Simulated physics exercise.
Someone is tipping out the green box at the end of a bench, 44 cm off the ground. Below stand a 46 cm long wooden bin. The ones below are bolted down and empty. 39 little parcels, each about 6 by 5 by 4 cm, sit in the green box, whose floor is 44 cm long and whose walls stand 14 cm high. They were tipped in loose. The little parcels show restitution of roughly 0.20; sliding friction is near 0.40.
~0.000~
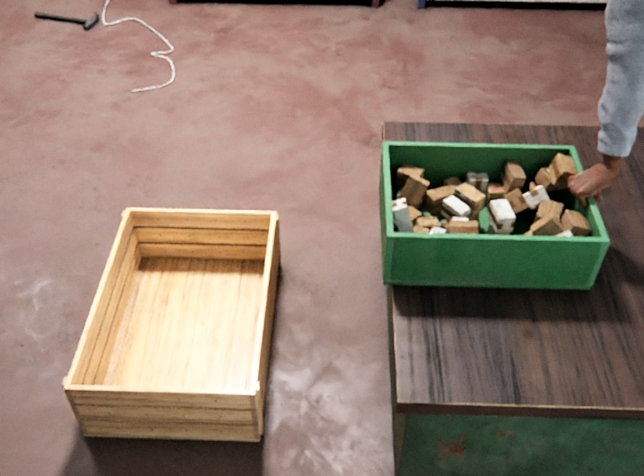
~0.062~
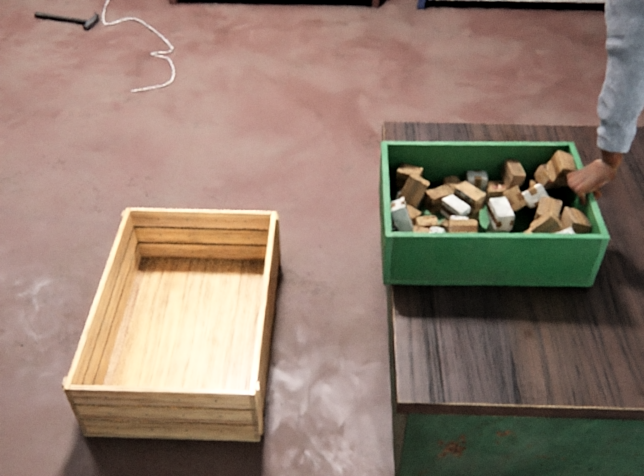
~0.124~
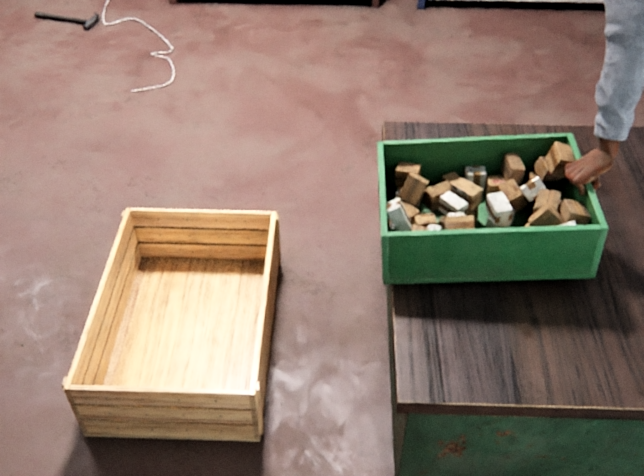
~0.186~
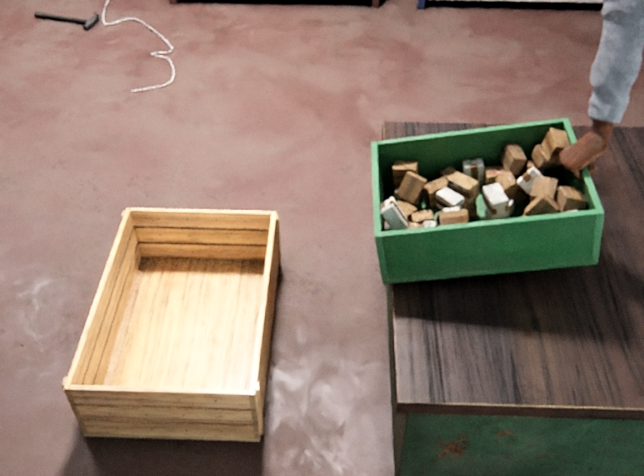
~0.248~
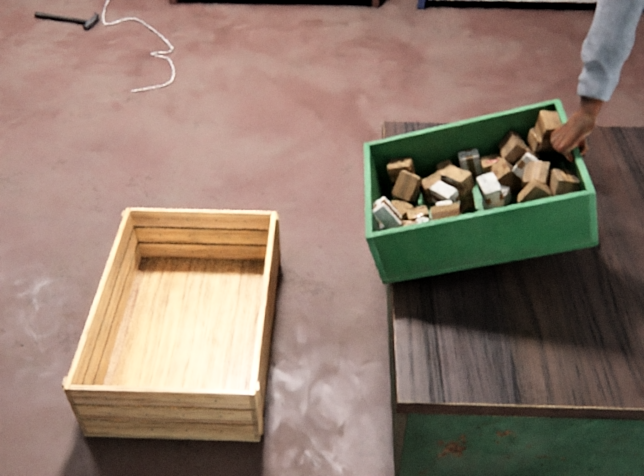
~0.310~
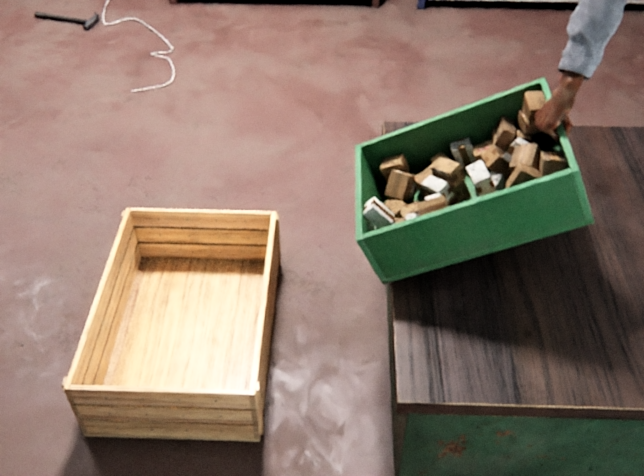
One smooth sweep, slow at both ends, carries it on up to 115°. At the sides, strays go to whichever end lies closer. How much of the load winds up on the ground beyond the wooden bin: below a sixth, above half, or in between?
Under a sixth of the little parcels end on the ground beyond the wooden bin.
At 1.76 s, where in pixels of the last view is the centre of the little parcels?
Somewhere about (229, 333) in pixels.
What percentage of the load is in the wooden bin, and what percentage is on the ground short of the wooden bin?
About 55 in a hundred first and about 45 in a hundred second.
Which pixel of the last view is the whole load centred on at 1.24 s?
The centre sits near (237, 327).
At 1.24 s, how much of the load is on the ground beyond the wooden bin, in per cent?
Estimated fraction: Some 0 percent.
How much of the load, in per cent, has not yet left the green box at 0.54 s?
Around 100 in a hundred is still inside.
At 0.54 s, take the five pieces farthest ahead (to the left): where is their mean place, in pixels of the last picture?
Somewhere near pixel (359, 207).
After 0.54 s, tilt 63°; 39 still in the green box.
After 0.83 s, tilt 105°; 24 still in the green box and 15 in the air.
After 1.24 s, tilt 115°; 7 still in the green box, 21 in the wooden bin, 6 on the ground short of the wooden bin and 5 in the air.
Final count (at 1.76 s), 22 in the wooden bin and 17 on the ground short of the wooden bin. Asked share, 0 of 39, 0 per cent.
